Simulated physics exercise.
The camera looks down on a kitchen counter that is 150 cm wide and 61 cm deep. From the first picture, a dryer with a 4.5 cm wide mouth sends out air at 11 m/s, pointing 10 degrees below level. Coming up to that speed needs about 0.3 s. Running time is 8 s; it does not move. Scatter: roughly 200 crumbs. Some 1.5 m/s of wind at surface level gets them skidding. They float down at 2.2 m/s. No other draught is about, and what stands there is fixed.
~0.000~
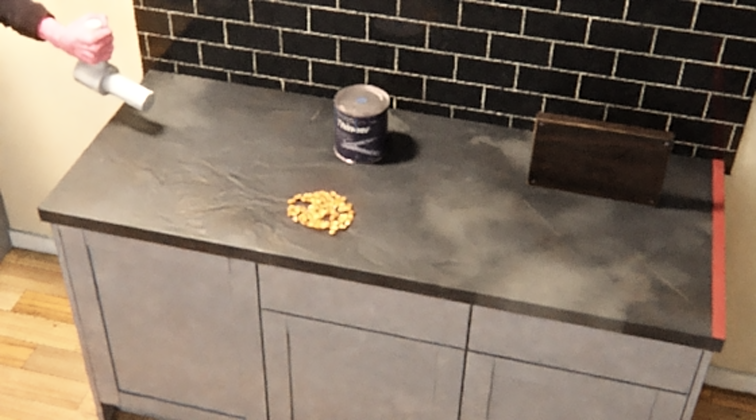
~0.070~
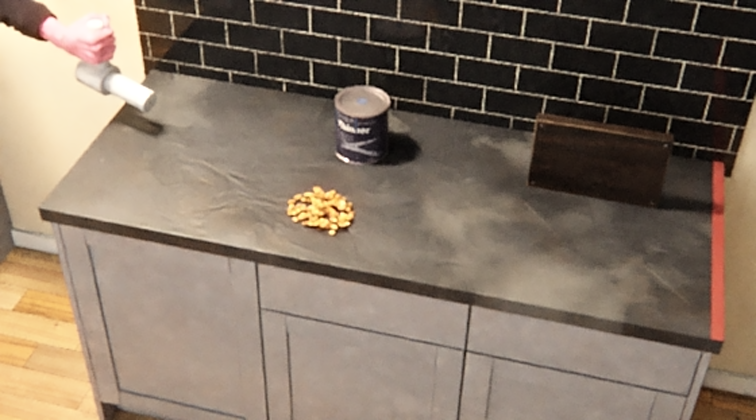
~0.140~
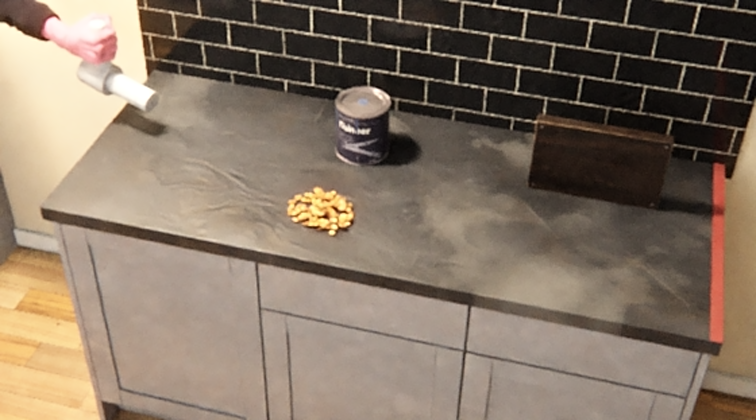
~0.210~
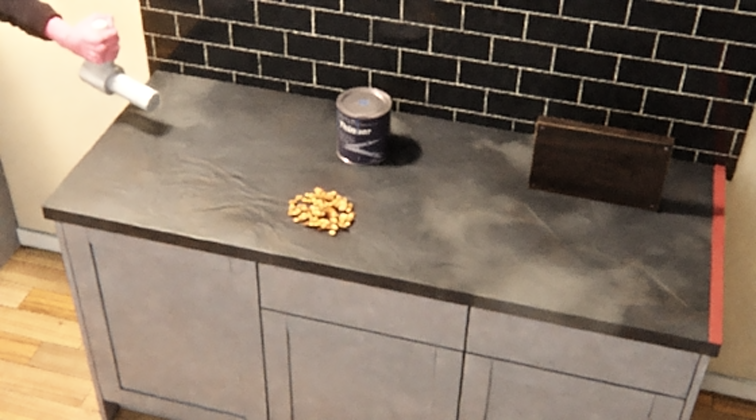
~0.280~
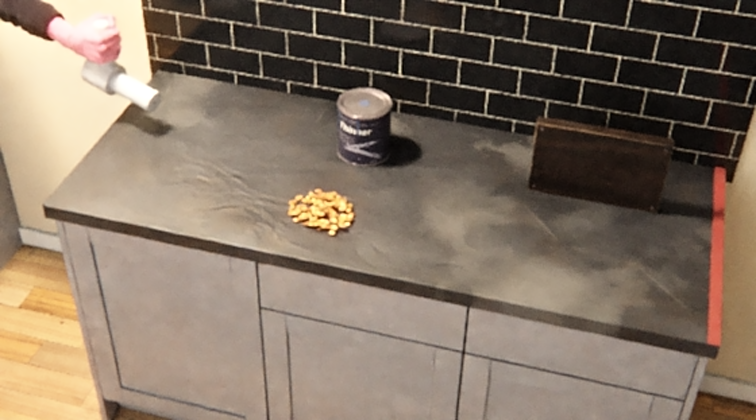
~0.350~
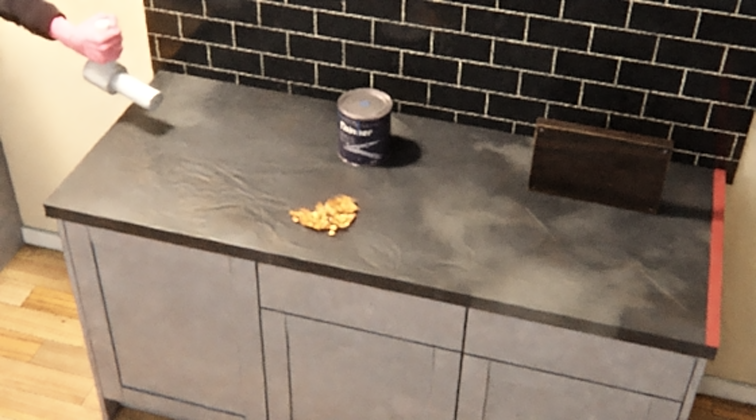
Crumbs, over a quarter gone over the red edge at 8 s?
My prediction: The spill over that edge stays at or below a quarter.
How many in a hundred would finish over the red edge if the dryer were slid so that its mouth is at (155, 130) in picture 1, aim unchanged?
Outcome: Some 60 in a hundred.
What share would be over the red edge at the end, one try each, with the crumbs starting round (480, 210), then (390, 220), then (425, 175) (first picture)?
Try by try: About 100 per cent, 40 per cent and 60 per cent.
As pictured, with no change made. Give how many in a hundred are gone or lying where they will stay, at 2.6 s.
It comes out at some 100 %.
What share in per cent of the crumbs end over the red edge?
I'd estimate around 10 %.
After 1.6 s, 0 % are on the move or not yet settled, 8 % are over the red edge.
After 2.6 s, 0 % are on the move or not yet settled, 8 % are over the red edge.
After 4.4 s, 0 % are on the move or not yet settled, 8 % are over the red edge.
After 8.0 s, at the end, 8 % are over the red edge.
